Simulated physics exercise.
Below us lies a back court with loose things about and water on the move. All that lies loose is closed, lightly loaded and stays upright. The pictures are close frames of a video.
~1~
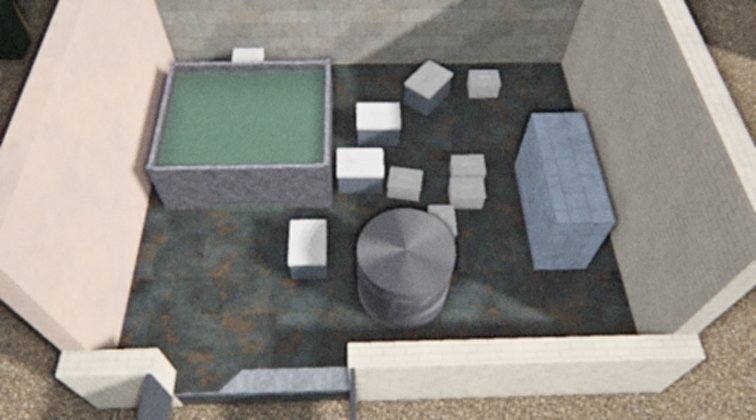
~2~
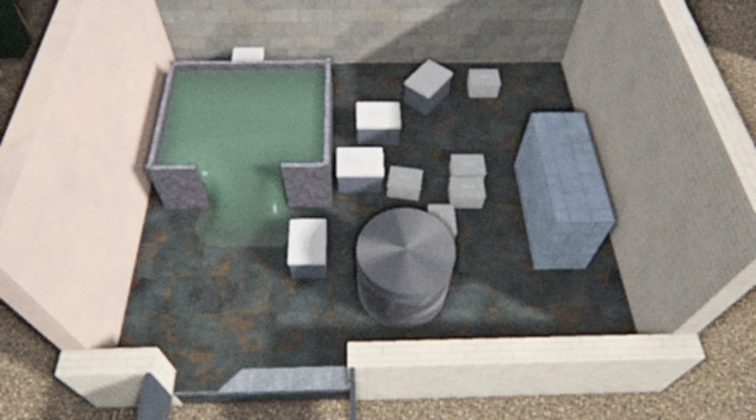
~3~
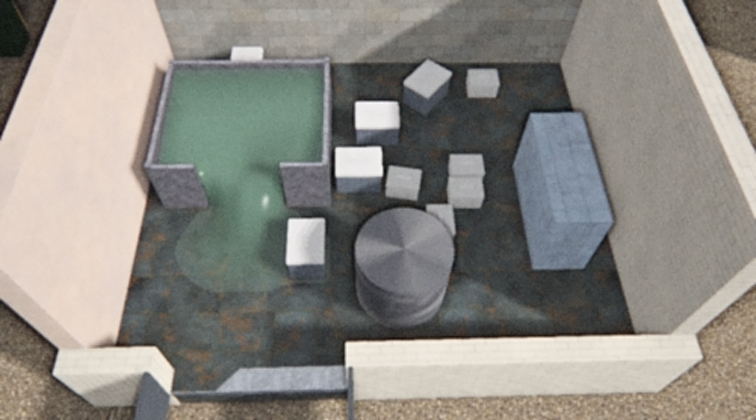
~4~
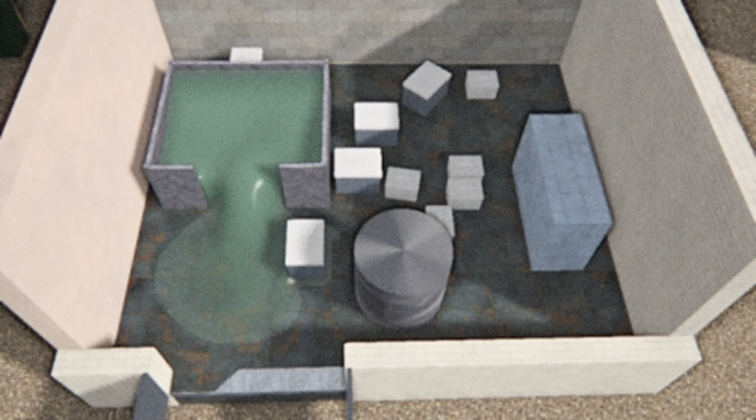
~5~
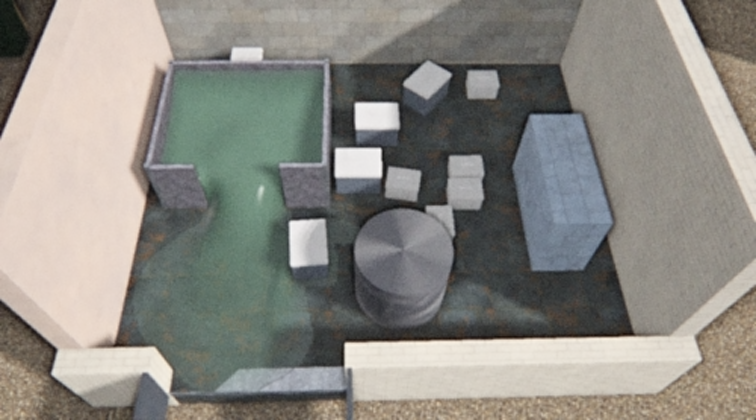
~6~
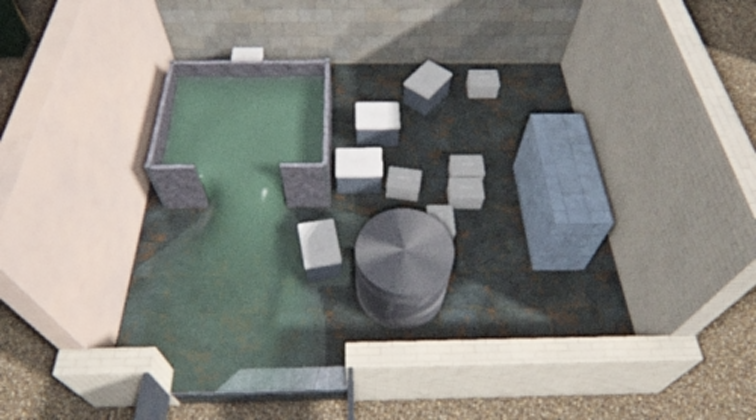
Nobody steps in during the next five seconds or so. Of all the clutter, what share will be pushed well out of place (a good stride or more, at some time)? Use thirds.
Share: Less than a third.
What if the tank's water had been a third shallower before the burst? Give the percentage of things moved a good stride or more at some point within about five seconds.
Some 0 per cent.
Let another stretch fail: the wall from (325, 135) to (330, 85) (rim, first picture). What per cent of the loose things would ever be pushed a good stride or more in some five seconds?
Some 80 per cent.
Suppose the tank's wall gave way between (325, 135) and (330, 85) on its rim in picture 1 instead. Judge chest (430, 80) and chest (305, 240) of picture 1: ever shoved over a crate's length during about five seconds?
As listed: Moved that far, no.
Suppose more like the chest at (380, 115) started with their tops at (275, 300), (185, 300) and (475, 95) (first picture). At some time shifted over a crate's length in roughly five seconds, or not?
One after the other: Swept aside, yes, less than that.
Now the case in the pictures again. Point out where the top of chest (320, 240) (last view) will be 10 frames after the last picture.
Near (348, 234).
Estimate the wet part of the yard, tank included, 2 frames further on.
Near 35 in a hundred.
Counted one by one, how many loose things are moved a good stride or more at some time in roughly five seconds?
It comes to 0.
A moment on, 0 of 10 are well off their spots; 0 afloat.
Next, 0 of 10 are well off their spots; 0 afloat.
Later, 0 of 10 are well off their spots; 0 afloat.
In the end, 0 of 10 are well off their spots, and 0 have been at some point; 0 afloat.
